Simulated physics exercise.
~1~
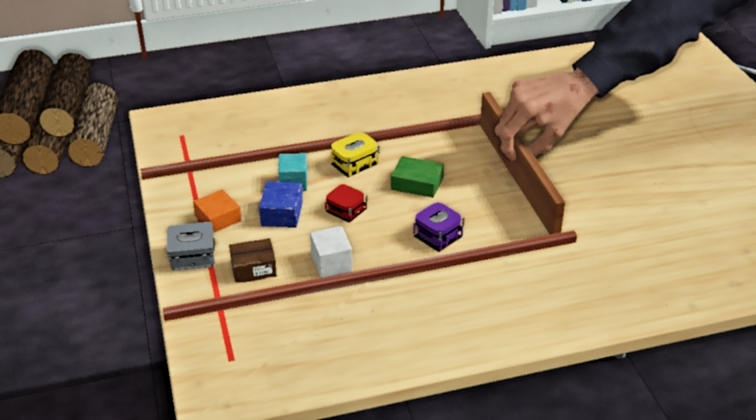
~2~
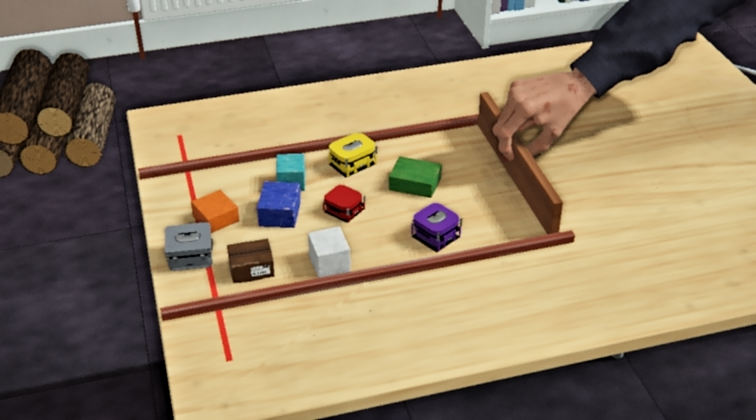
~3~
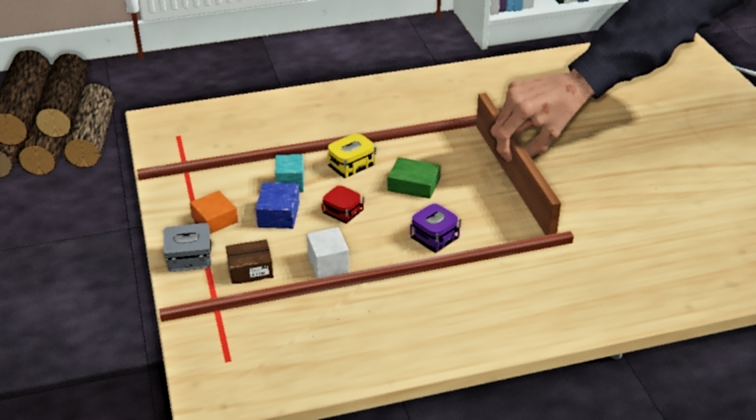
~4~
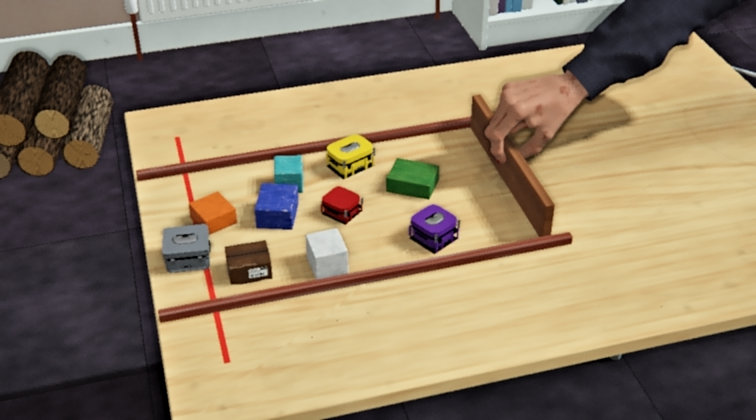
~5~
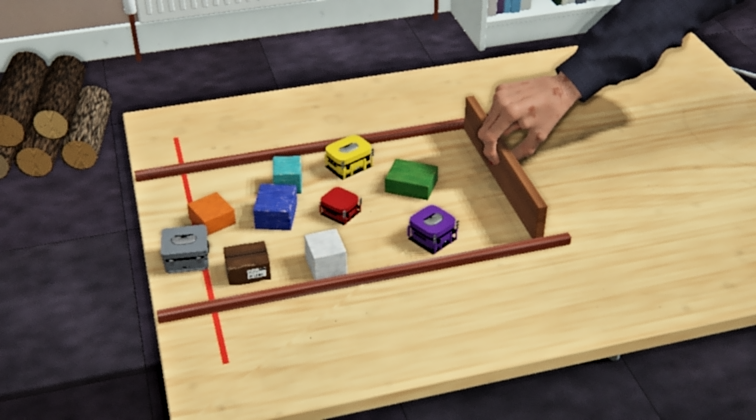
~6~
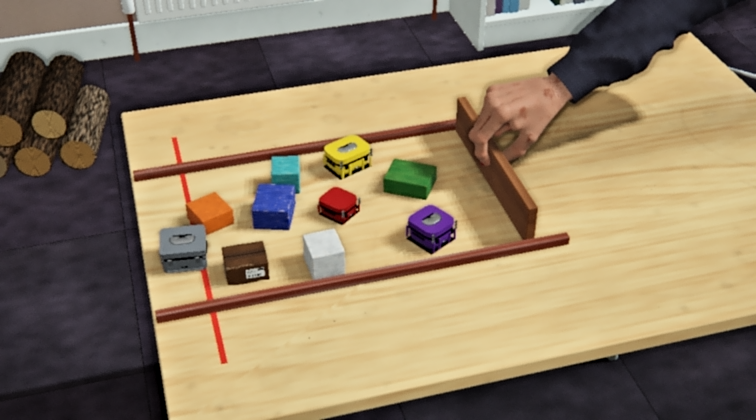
A hand slides a brown board slightly left toward small colourful boxes and blocks on a table.
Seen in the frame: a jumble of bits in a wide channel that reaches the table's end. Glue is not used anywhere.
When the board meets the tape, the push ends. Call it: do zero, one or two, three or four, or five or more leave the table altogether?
Three or four.
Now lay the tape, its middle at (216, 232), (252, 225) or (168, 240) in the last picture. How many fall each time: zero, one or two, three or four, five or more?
In order: 3 or 4, zero, at least five.
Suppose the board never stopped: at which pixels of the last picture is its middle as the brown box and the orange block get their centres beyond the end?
For the brown box at (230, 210), for the orange block at (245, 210).
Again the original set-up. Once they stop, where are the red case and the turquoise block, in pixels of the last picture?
The first ends close to (183, 250), the second close to (174, 204).
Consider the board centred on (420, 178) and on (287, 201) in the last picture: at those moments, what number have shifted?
In order, the tallies are 2 and 10.
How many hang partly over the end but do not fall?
I count 1 overhanging.
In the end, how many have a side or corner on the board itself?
That would be 5 of them.
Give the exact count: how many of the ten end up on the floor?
The number that fall is 4.
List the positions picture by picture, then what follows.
The first picture shows grey case (191, 247); orange block (217, 211); brown box (253, 261); board (519, 161); tape (203, 233).
The second picture shows orange block (215, 211); yellow case (352, 155).
The third picture shows brown box (250, 262); green block (414, 178).
The fourth picture shows grey case (187, 249); purple case (434, 229).
The fifth picture shows orange block (211, 214); turquoise block (287, 175).
The sixth picture shows grey case (184, 250); orange block (210, 214); brown box (246, 263); board (493, 166); tape (196, 235).
Early on, none off yet; grey case at rest near (184, 250); orange block at rest near (210, 214); brown box at rest near (246, 263).
A while later, none off yet; grey case moving near (175, 250); orange block travelled a little near (190, 215); brown box travelled about its own width near (218, 269).
Finally, the number that fall off is three or four; lost, blue block, brown box, orange block and grey case.
